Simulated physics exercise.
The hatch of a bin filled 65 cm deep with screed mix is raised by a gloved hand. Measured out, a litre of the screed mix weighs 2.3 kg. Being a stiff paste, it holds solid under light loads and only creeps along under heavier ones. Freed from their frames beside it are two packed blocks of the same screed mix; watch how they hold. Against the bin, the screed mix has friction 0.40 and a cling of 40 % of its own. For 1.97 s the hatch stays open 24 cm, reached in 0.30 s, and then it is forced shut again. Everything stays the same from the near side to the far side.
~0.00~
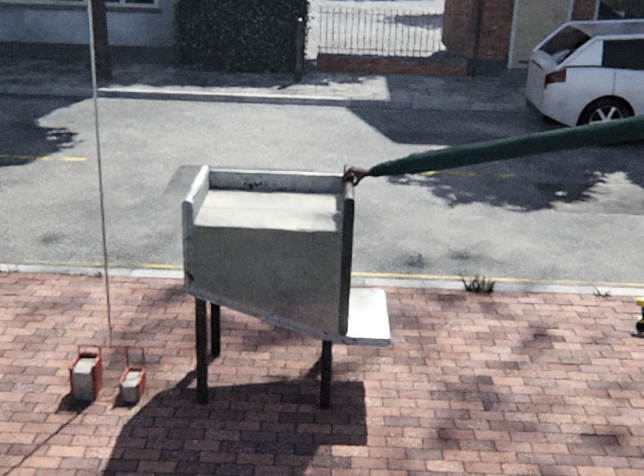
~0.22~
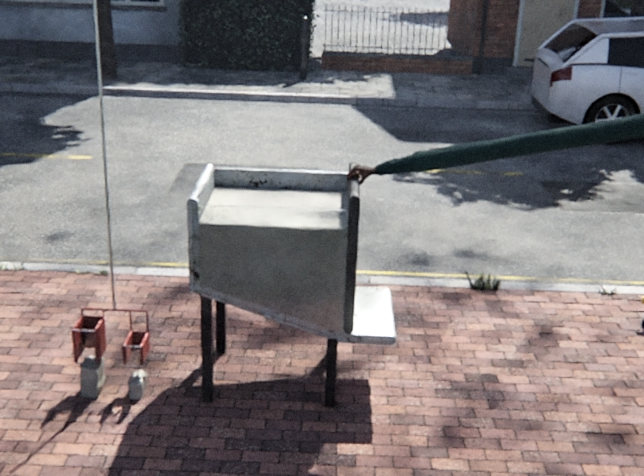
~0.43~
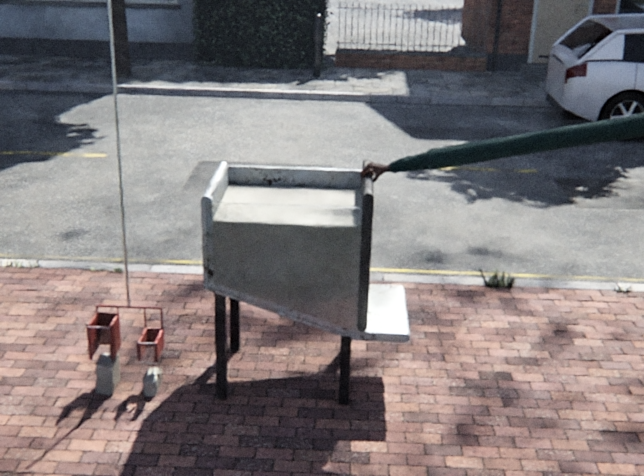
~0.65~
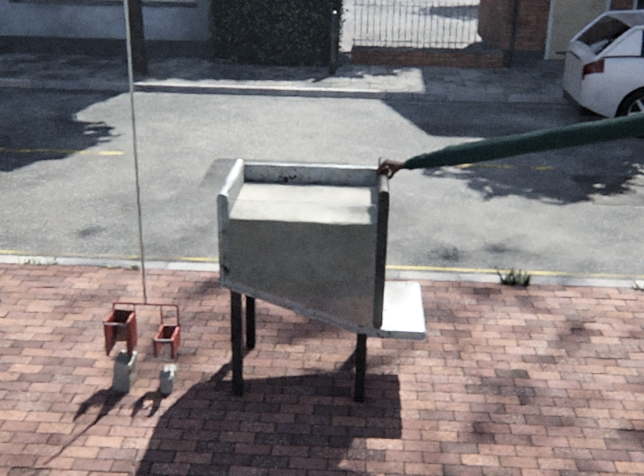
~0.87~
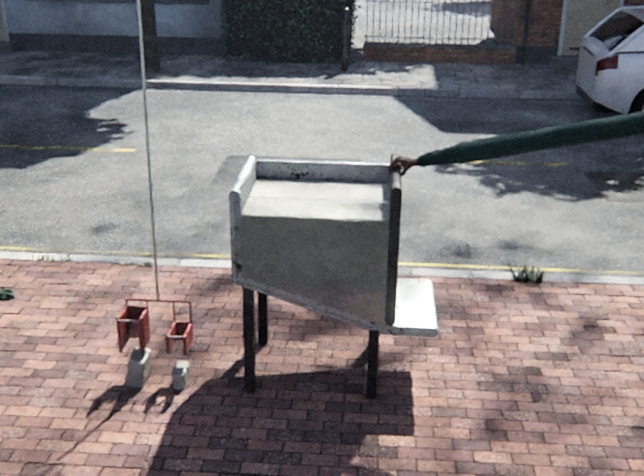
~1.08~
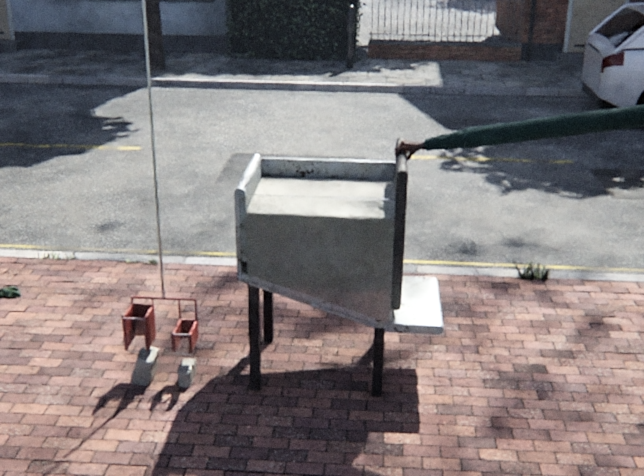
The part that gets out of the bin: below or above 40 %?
Lab note - outcome smaller than 40 %.
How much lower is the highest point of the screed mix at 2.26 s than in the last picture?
About 0 cm.
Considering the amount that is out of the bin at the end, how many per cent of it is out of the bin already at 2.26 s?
That figure sits at some 70 percent.
After 1.62 s, the hatch is 24 cm open and 6 % is out.
After 2.26 s, the hatch is 24 cm open and 10 % is out.
After 2.90 s, the hatch is 24 cm open and 10 % is out.
After 3.54 s, the hatch is 6.1 cm open and 14 % is out.
After 4.33 s, at the end, the hatch is shut and 14 % is out.
